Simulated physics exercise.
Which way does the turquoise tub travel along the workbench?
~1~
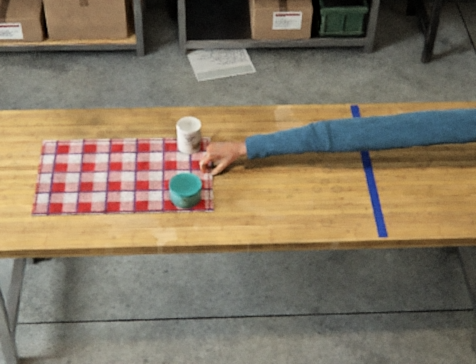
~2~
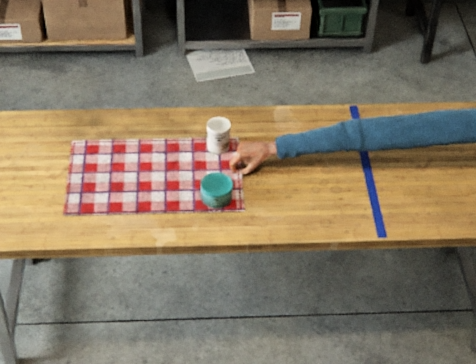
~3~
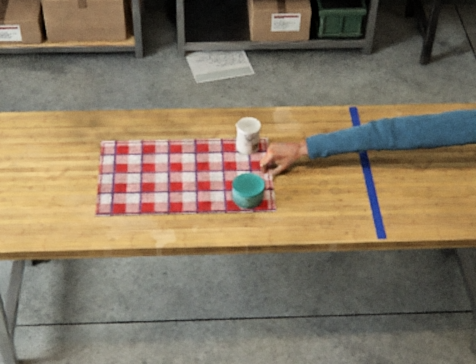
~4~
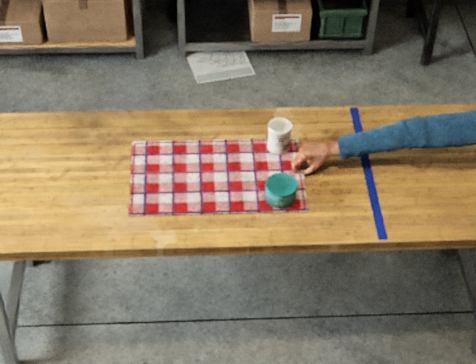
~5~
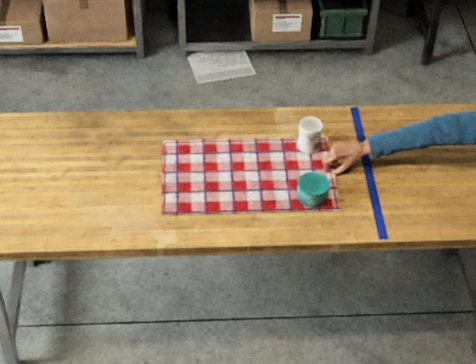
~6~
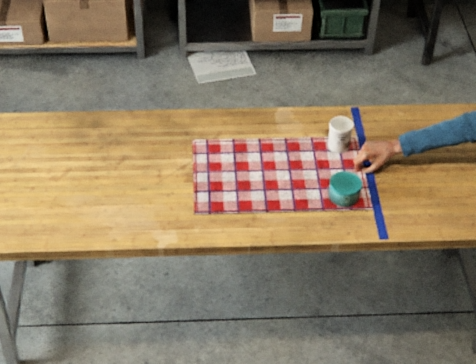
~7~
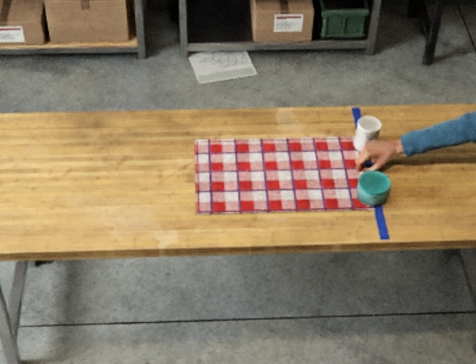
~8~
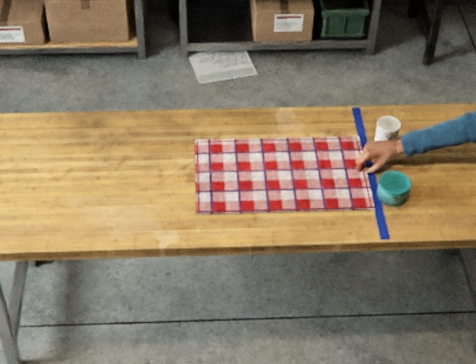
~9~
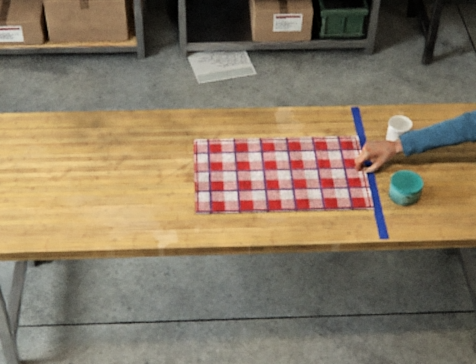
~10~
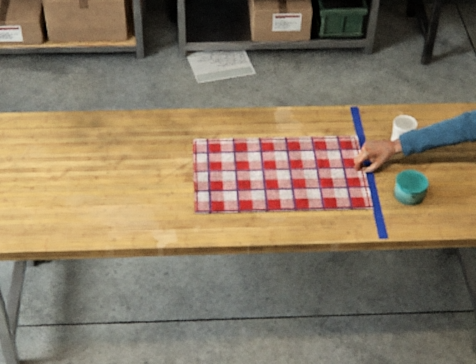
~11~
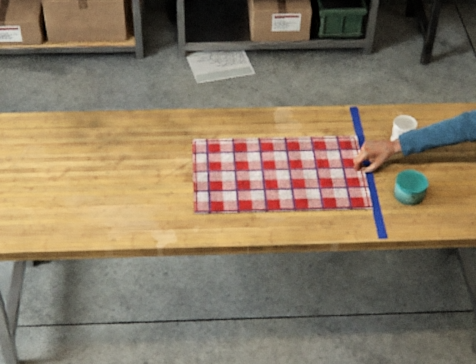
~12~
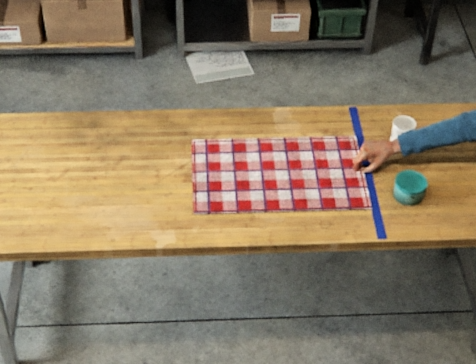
The turquoise tub moves to the right, first riding on the checked cloth and then sliding off its front edge.
